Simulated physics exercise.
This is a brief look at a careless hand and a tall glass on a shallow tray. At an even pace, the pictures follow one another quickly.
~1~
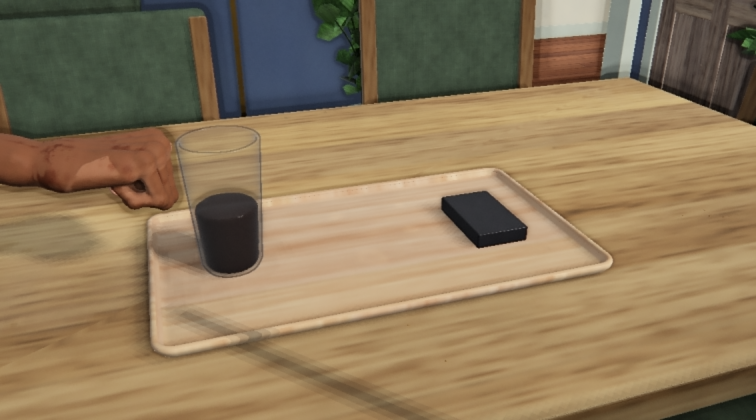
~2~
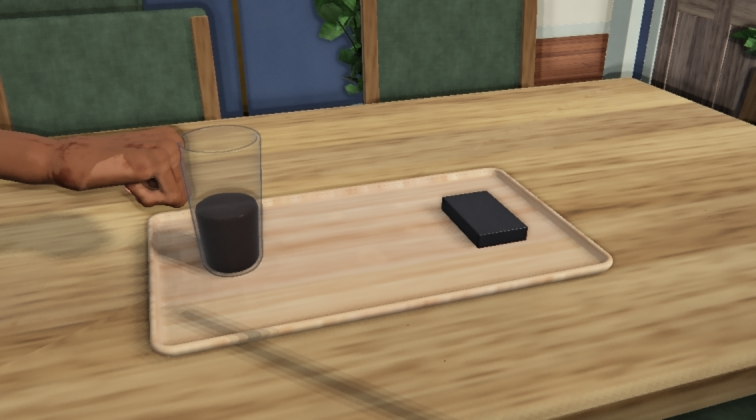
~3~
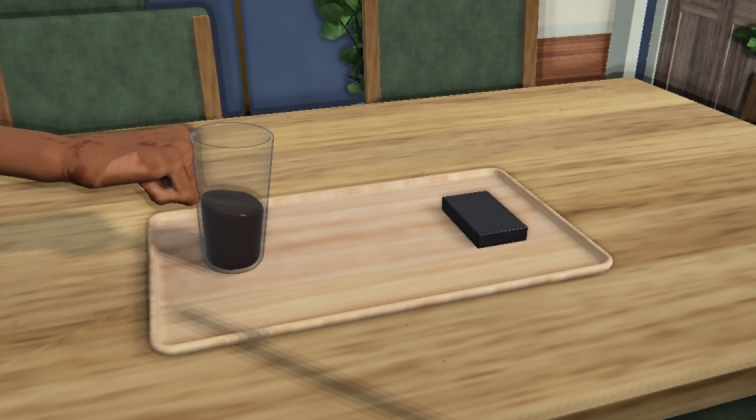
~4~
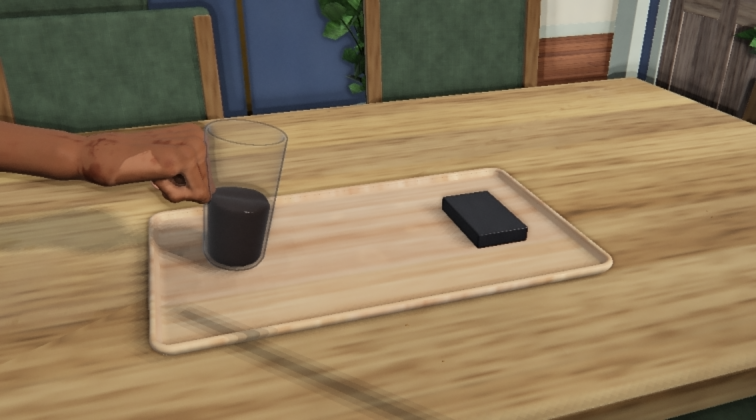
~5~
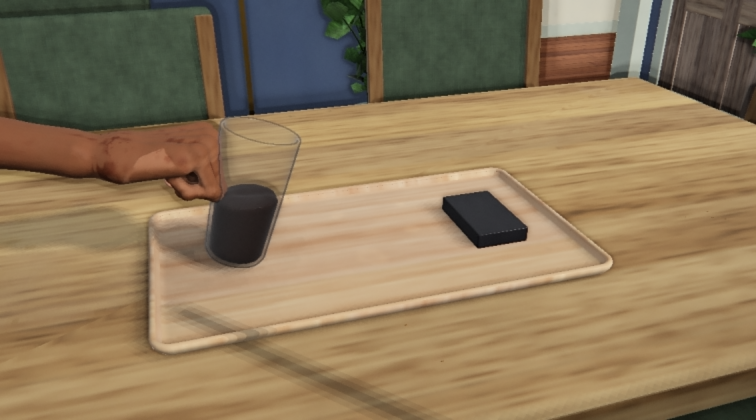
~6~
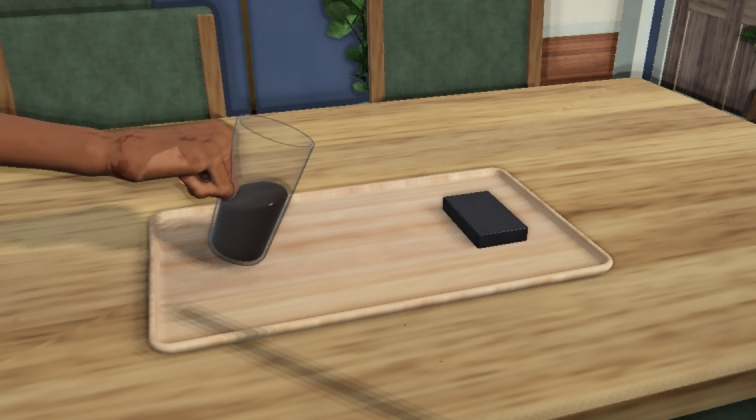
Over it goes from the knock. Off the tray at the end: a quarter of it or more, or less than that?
Less than a quarter ends up off the tray.
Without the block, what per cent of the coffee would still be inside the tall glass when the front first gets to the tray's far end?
About 60 per cent.
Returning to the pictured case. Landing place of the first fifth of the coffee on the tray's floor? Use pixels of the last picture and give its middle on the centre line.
I'd mark it somewhere close to pixel (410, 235).
A moment on, the tall glass is falling and 100 per cent is in the glass, 0 on the tray and 0 above or beyond its rim.
Next, the tall glass lies on its side and 100 per cent is in the glass, 0 on the tray and 0 above or beyond its rim.
Then the tall glass lies on its side and 63 per cent is in the glass, 23 on the tray and 14 above or beyond its rim.
Later the tall glass lies on its side and 30 per cent is in the glass, 50 on the tray and 20 above or beyond its rim.
At rest 89 per cent is held by tray and glass, 11 is off the tray.
